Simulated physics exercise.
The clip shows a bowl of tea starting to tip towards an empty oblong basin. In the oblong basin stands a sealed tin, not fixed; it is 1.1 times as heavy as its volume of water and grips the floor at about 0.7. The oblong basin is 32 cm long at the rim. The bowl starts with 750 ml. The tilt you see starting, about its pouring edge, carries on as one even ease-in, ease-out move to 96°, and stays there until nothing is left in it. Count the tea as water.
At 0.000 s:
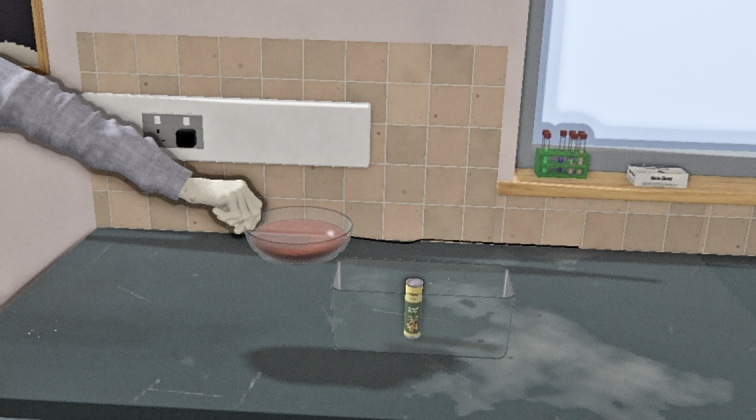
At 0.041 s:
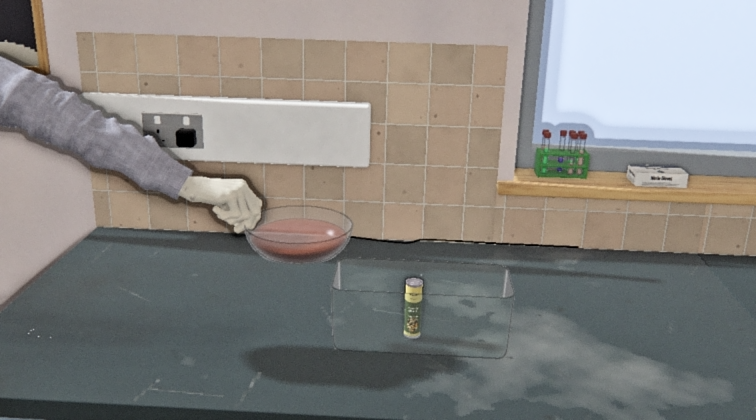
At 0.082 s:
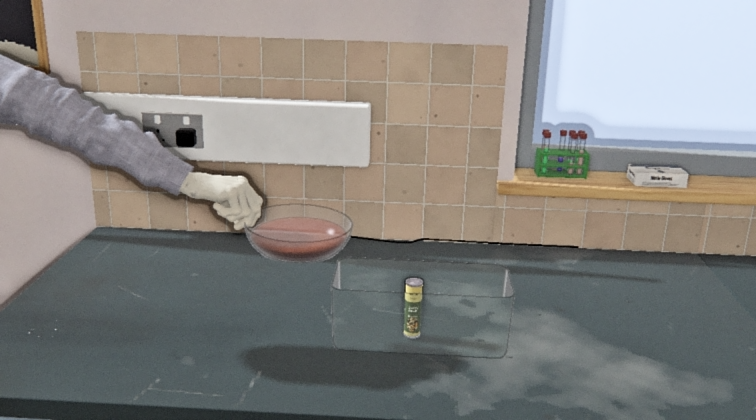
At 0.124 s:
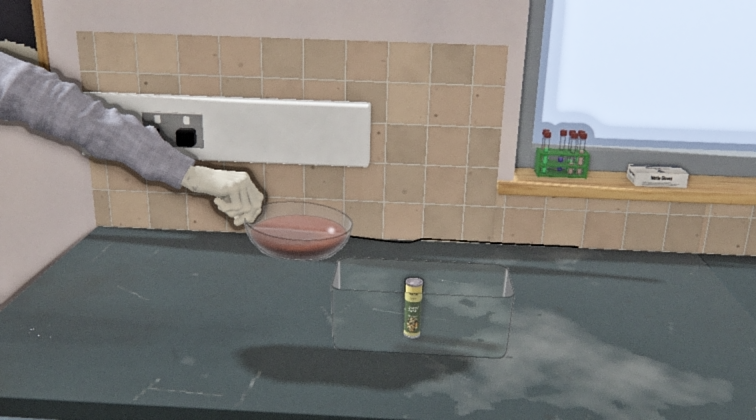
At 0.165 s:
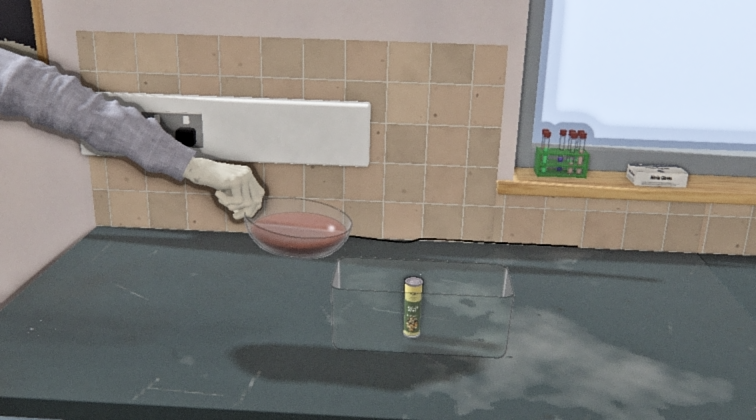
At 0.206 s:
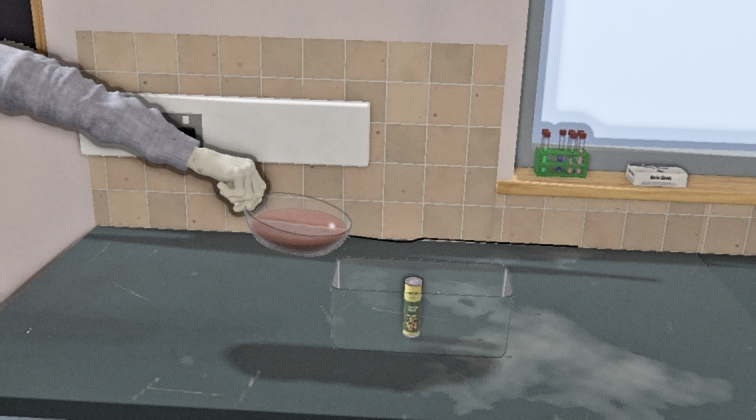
A gloved hand in a grey sleeve, reaching in from the left, holds a glass bowl of reddish-brown tea level at first, then gradually tilts it slightly to the right. A clear, empty oblong basin stands right of it on the dark worktop, with a small yellow-and-green tin. Seen from slightly above, the still view shows beige tiles, a white socket panel and a green rack on the windowsill.
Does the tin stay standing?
The tin falls.
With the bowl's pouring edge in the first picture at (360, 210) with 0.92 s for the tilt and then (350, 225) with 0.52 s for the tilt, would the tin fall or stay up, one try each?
First it stays up; then it keeps standing.
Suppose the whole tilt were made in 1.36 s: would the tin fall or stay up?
Then it topples.
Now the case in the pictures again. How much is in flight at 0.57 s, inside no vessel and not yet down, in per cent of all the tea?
Some 50 per cent.
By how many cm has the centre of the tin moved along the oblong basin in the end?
Some 7.5 cm.
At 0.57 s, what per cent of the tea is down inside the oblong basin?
Some 10 per cent.
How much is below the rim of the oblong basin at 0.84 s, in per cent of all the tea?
Some 90 per cent.
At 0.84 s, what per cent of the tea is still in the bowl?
Near 1 in a hundred.
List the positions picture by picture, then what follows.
Tilt 0°; pouring edge (352, 227); surface from (251, 232) to (349, 236); the oblong basin's rim runs from (335, 274) to (511, 282); the tin's top is at (414, 285), in the first frame.
Tilt 0°; pouring edge (352, 227); surface from (251, 231) to (349, 236), in the second frame.
Tilt 2°; pouring edge (352, 227); surface from (251, 229) to (348, 235), in the third frame.
Tilt 4°; pouring edge (352, 227); surface from (251, 226) to (348, 233), in the fourth frame.
Tilt 7°; pouring edge (352, 226); surface from (251, 223) to (348, 231), in the fifth frame.
Tilt 11°; pouring edge (351, 226); surface from (252, 218) to (348, 228), in the sixth frame.
Then, 0.57 s in, the tilt is 65° and 40 per cent is still to pour; the tin stands where it began.
Then, 0.84 s in, the tilt is 94° and 1 per cent is still to pour; the tin leans 22°.
Then, 1.12 s in, the tilt is 96° and 0 per cent is still to pour; the tin lies on its side.
Then, 1.43 s in, the tilt is 96° and 0 per cent is still to pour; the tin lies on its side.
Finally, the tin lies on its side.
